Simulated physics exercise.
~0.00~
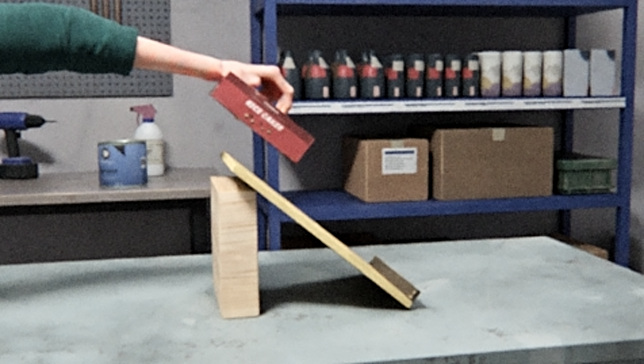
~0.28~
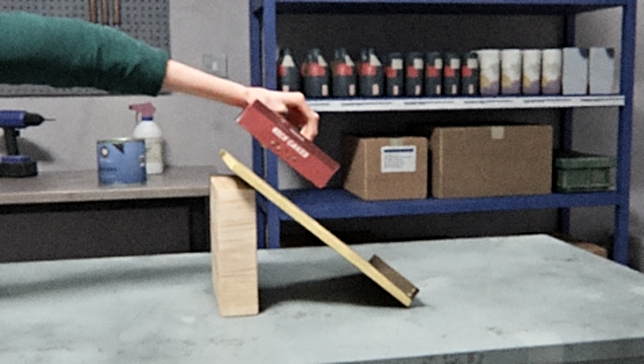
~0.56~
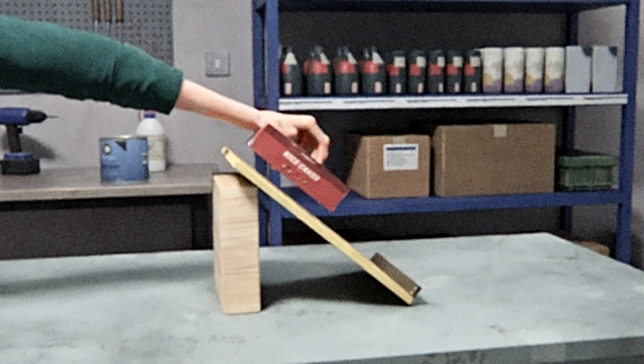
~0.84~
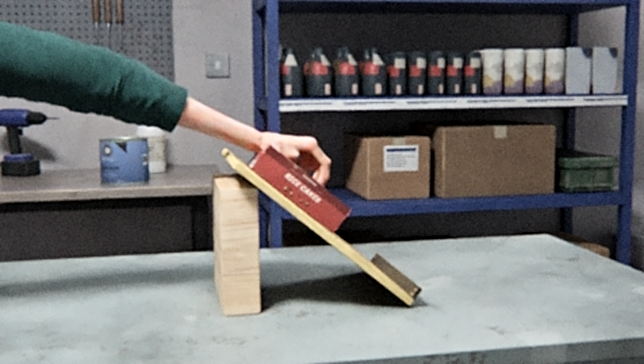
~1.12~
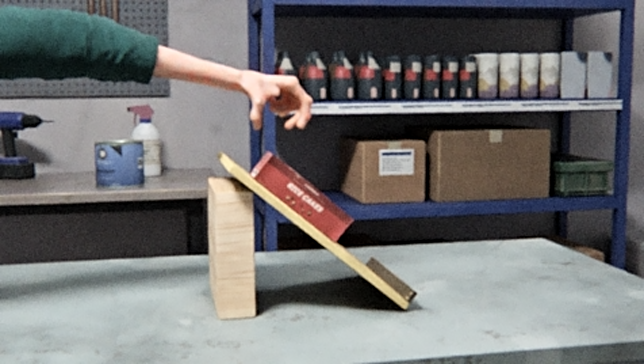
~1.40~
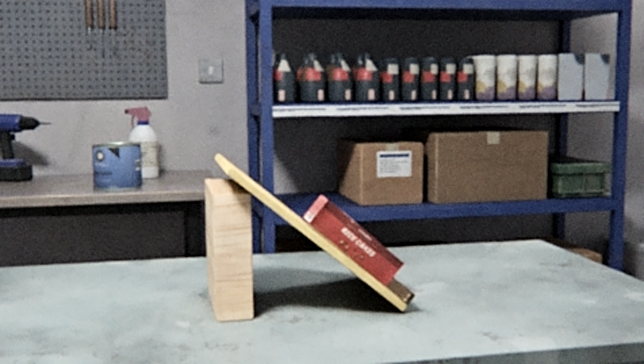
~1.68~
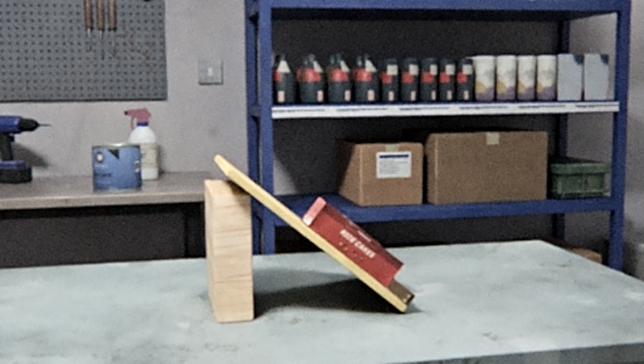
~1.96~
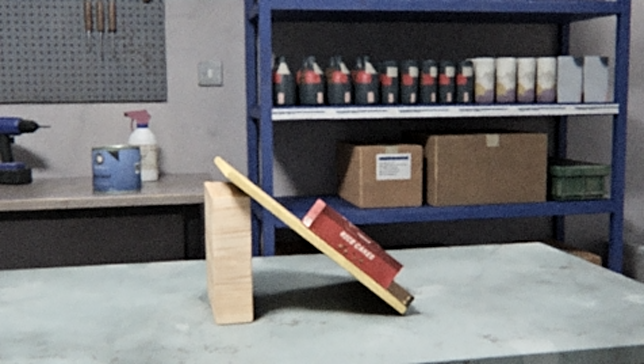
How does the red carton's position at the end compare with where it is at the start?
At the start the red carton is held in the hand above the upper part of the sloping board. At the end it is lower and further right, resting on the lower part of the board.
